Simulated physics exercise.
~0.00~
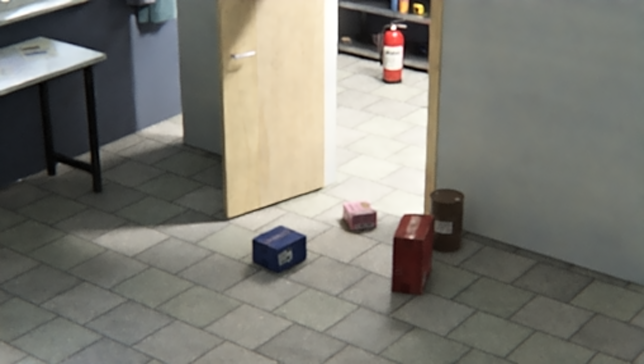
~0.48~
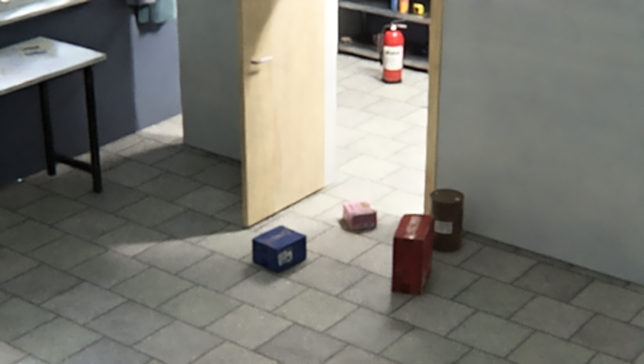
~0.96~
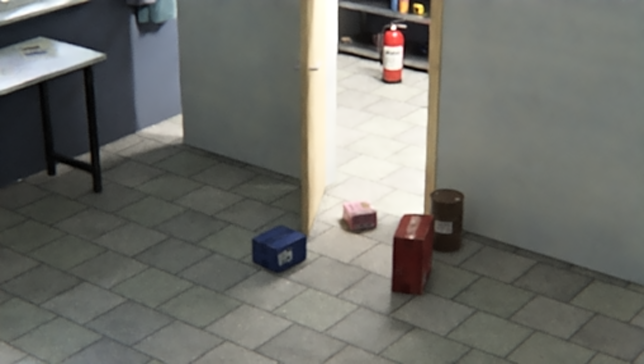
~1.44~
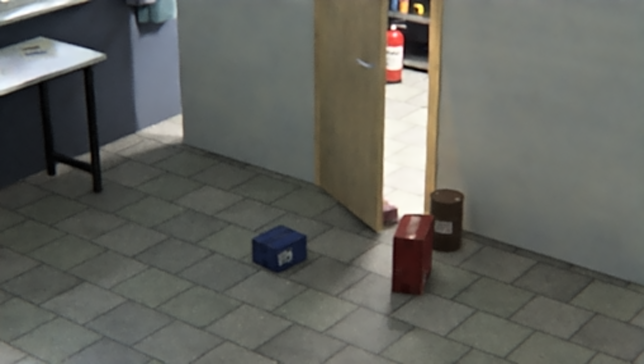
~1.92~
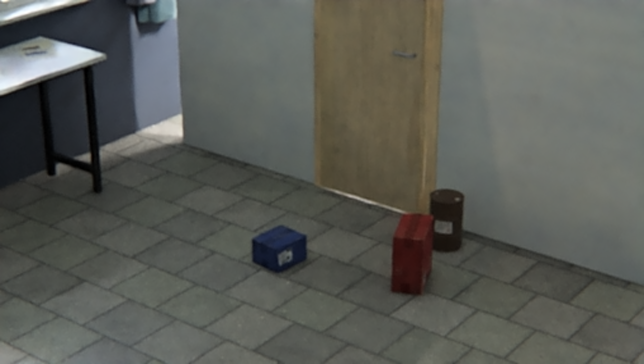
A pale wooden door swings in a grey-walled room with a tiled floor, seen from above by a still camera. It starts wide open to the left of a doorway, showing a red fire extinguisher and shelves beyond. A blue box, a small pink box, an upright red box and a brown canister sit near the opening, with a white table at far left. With nobody in view, the door swings rightward, reaches the pink box and pushes it right through the opening. The door ends closed, hiding the pink box, while the other three objects remain in place.
